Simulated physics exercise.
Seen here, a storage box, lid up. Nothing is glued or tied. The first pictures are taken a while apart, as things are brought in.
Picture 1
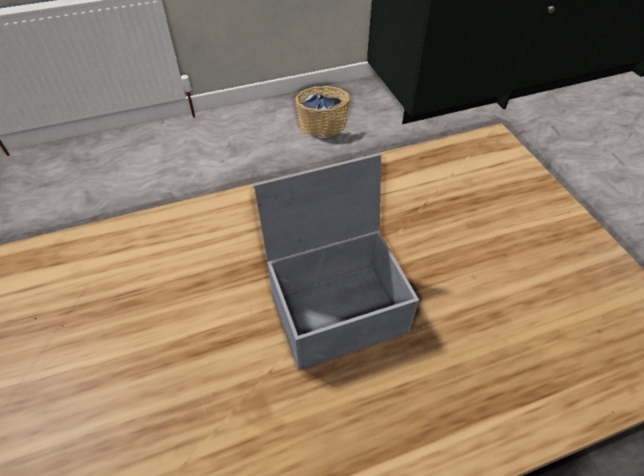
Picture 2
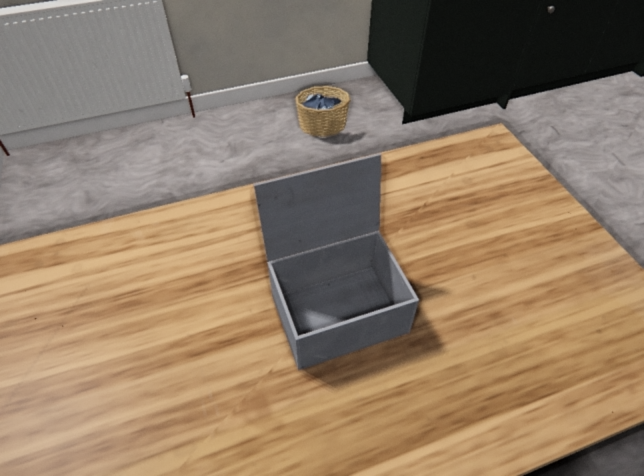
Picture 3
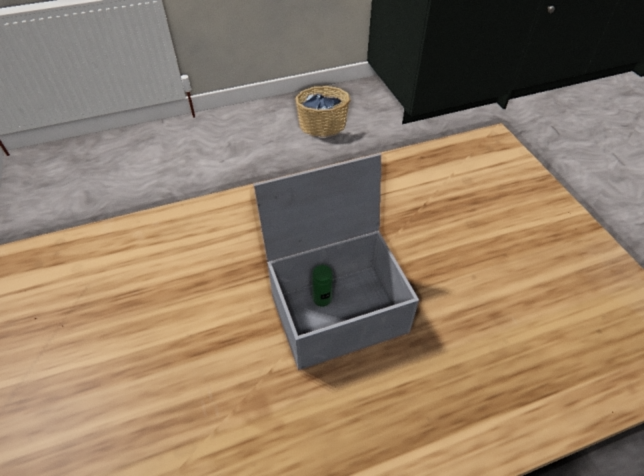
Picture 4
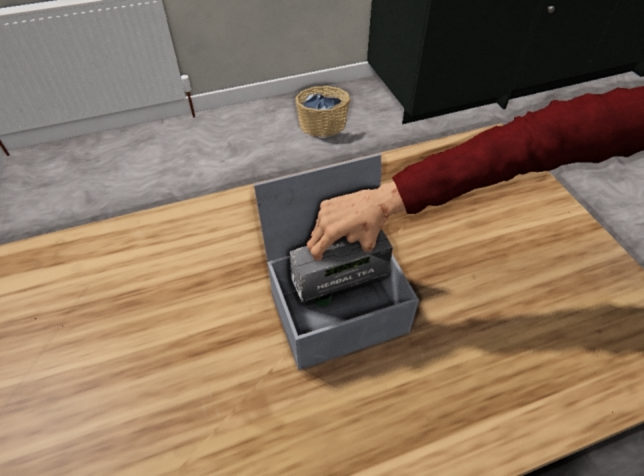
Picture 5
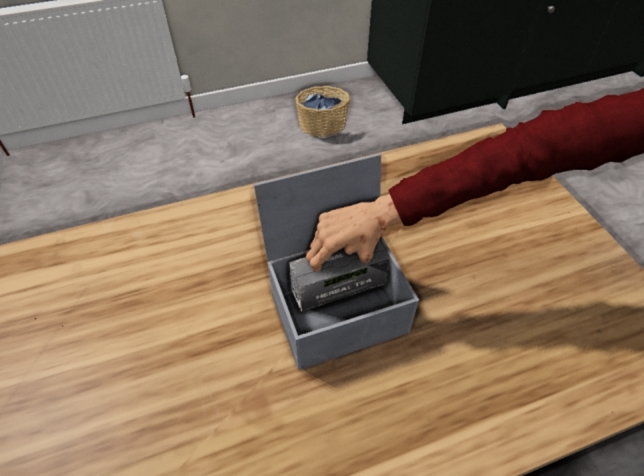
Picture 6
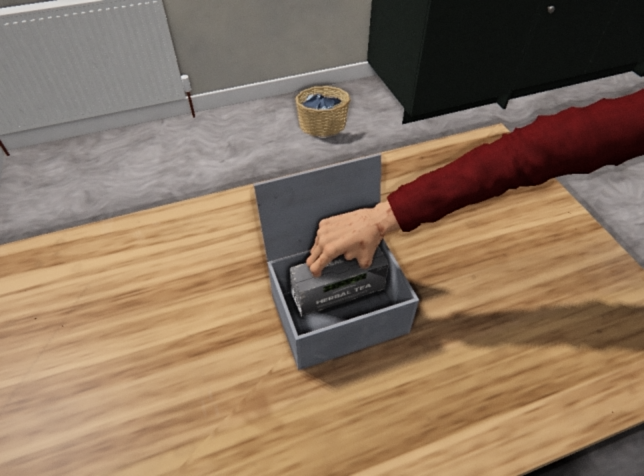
On a wooden table, an open grey storage box stands empty, then a small green shaker appears inside it. A hand in a red sleeve, reaching from the right, lowers a grey carton into the box and keeps holding it.
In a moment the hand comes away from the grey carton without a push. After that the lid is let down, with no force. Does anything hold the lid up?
As it turns out, it closes.
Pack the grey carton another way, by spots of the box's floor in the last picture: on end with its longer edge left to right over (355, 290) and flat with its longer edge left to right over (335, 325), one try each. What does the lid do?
First, it stays ajar; second, it closes.
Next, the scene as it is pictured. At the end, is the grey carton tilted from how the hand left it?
The grey carton keeps its pose.
Then, 1.20 s after the last picture, lid starting down; grey carton slid a little near (337, 307).
Then, 1.90 s after the last picture, lid 41° above the rim; grey carton slid a little near (337, 307).
At rest, lid shut; moved from the start, grey carton; green shaker in place. Seen from the same camera at the end, grey carton near (337, 307).
